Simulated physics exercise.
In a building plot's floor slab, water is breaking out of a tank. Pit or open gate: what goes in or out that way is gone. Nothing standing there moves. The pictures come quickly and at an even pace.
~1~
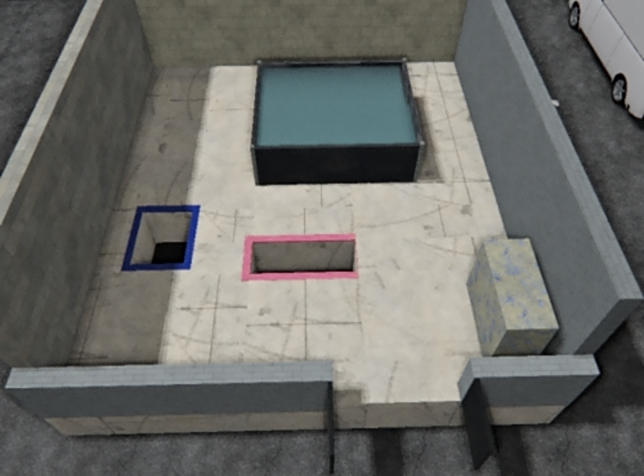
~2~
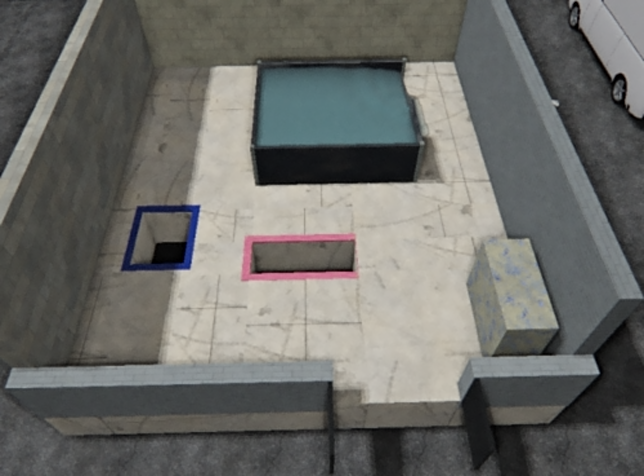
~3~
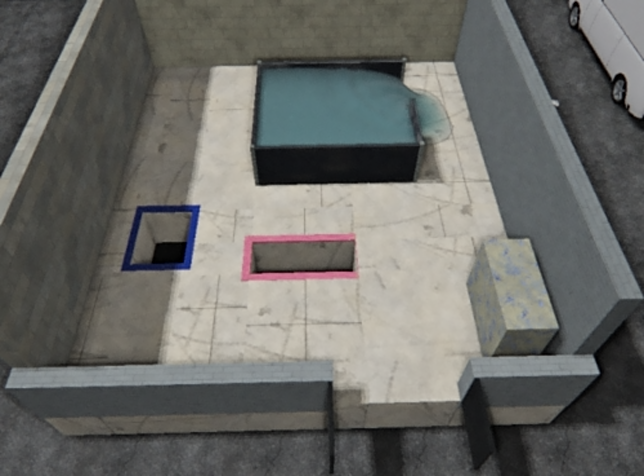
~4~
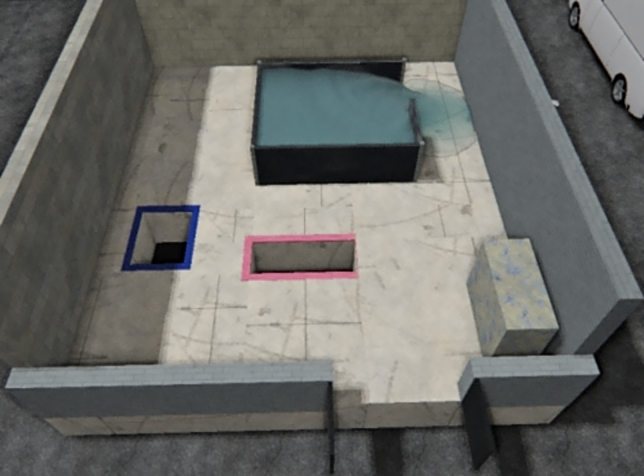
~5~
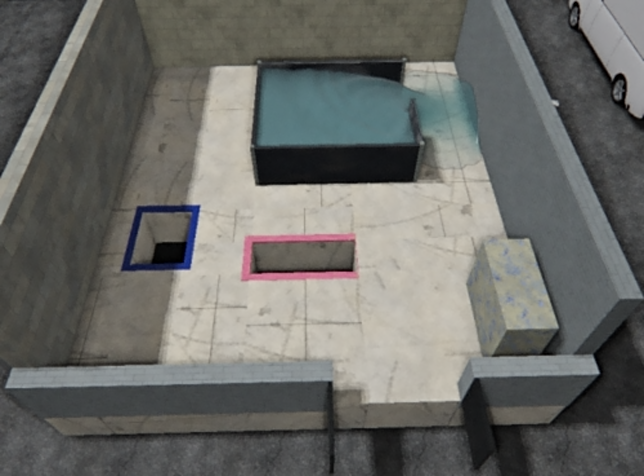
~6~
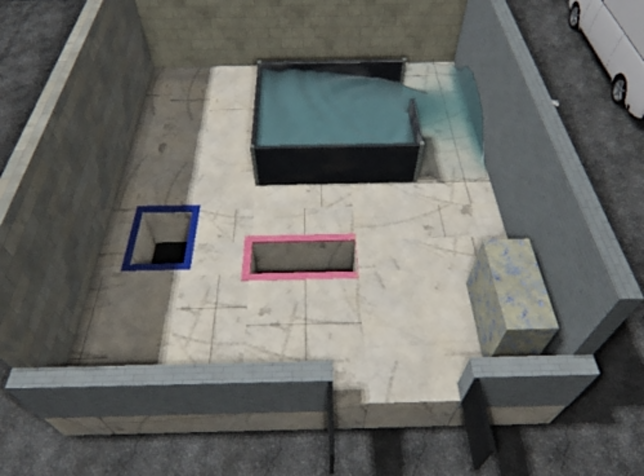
In a walled plot, water pours from the tank's right side and spreads to the right wall.
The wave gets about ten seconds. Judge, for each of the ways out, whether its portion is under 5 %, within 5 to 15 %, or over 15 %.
My judgement: The gate's portion is within 5 to 15 %; the blue pit's portion is within 5 to 15 %; the pink pit's portion is within 5 to 15 %.
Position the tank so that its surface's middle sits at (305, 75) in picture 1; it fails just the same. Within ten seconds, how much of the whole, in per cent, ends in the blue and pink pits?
Blue 6 %, pink 12 %.
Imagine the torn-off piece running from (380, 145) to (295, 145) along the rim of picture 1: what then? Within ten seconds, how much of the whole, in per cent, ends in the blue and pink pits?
I'd say the blue pit gets around 0 percent and the pink pit around 55 percent.
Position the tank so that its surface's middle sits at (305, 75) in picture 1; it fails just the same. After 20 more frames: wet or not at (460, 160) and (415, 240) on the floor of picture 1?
Submerged, submerged.
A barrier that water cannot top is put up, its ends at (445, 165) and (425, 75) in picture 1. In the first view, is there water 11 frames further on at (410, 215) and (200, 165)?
Log, in order: Waterlogged / unreached.
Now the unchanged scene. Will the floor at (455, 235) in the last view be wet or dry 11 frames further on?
Looks like it ends up waterlogged.
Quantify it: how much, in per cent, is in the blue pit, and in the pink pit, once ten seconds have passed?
In turn 10 and 6 per cent.
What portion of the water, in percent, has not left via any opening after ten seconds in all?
Roughly 74 parts in every hundred.
A moment on, water covers 15 % of the floor; the gate 0 %, the blue pit 0 %, the pink pit 0 %.
Next, water covers 30 % of the floor; the gate 0 %, the blue pit 0 %, the pink pit 0 %.
Then, water covers 55 % of the floor; the gate 1 %, the blue pit 0 %, the pink pit 1 %.
Later, water covers 85 % of the floor; the gate 6 %, the blue pit 2 %, the pink pit 1 %.
In the end, water covers 100 % of the floor; the gate 10 %, the blue pit 10 %, the pink pit 7 %.
